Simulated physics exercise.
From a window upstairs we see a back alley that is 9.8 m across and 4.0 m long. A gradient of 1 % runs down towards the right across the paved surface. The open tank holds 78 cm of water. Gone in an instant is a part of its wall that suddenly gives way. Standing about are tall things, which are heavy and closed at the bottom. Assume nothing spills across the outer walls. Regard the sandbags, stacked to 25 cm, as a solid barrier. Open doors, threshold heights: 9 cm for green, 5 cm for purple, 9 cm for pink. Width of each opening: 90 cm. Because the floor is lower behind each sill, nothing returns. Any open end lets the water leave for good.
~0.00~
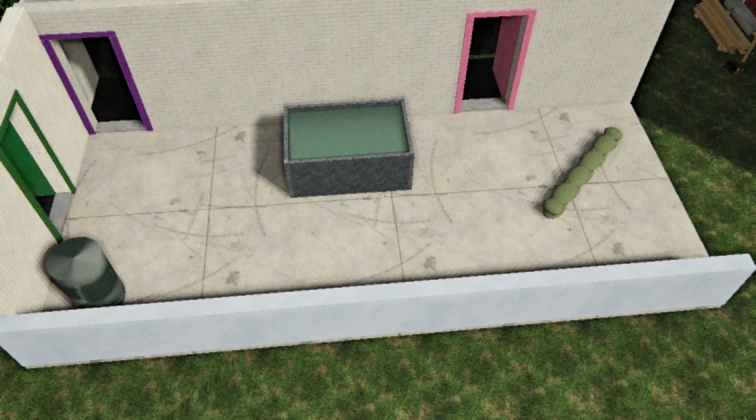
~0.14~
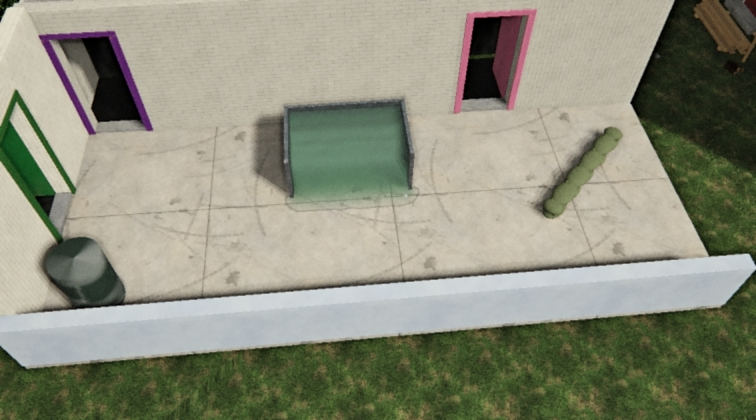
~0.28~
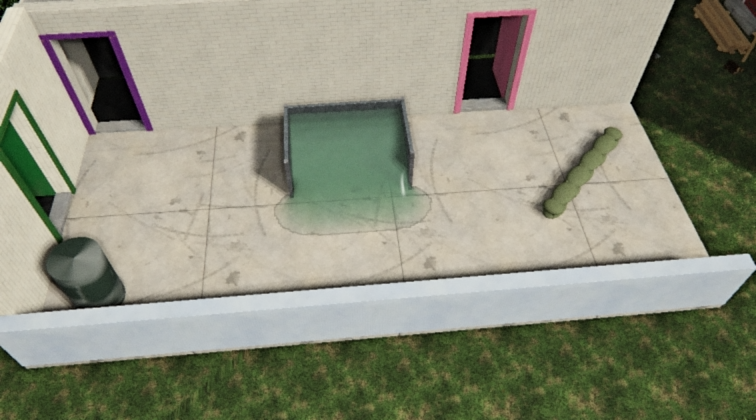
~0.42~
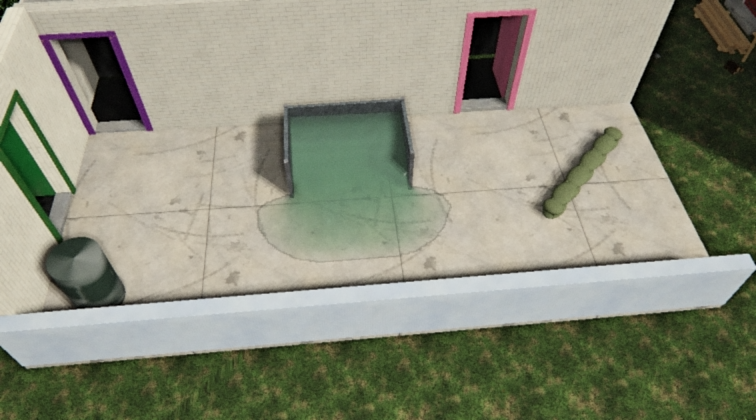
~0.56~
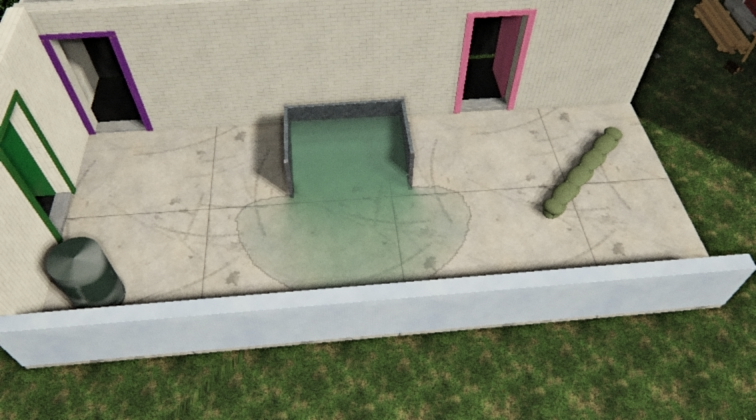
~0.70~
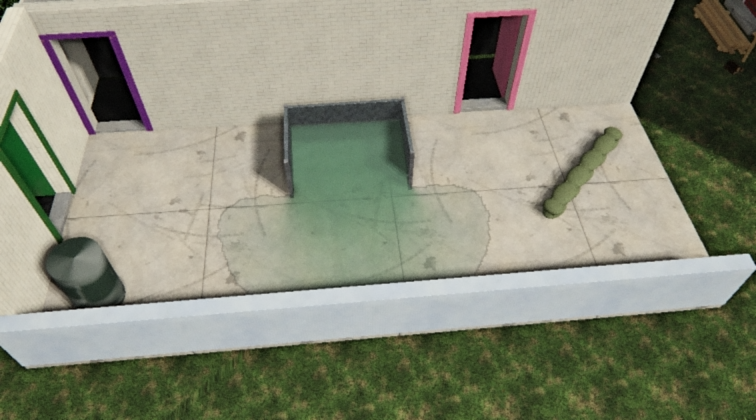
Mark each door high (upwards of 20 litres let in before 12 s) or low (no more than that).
Marks: Green door low, purple door high, pink door low.
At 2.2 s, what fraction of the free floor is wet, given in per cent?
Near 35 per cent is wet.
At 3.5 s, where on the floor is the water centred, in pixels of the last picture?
It lies at roughly (345, 249) in pixels.
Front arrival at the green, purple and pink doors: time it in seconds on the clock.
Green: 3.0 s; purple: 4.0 s; pink: 5.5 s.
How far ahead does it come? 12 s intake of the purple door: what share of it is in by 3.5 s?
Estimate: Around 0 per cent.
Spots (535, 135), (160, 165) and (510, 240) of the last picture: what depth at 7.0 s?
First 2 cm, then 6 cm, then 3 cm.
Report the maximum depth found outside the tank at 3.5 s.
Max depth: About 19 centimetres.
After 1.4 s water covers 25 % of the floor and is deepest (42 cm) near (369, 311); green door not reached, purple door not reached, pink door not reached.
After 2.2 s water covers 35 % of the floor and is deepest (28 cm) near (119, 309); green door not reached, purple door not reached, pink door not reached.
After 3.5 s water covers 60 % of the floor and is deepest (19 cm) near (49, 337); green door 8 cm at the sill, 0 L in, purple door not reached, pink door not reached.
After 7.0 s water covers 80 % of the floor and is deepest (10 cm) near (130, 134); green door 4 cm at the sill, 3 L in, purple door 9 cm at the sill, 82 L in, pink door 2 cm at the sill, 0 L in.
After 12.0 s water covers 85 % of the floor and is deepest (6 cm) near (585, 150); green door 2 cm at the sill, 3 L in, purple door 2 cm at the sill, 95 L in, pink door 2 cm at the sill, 0 L in.
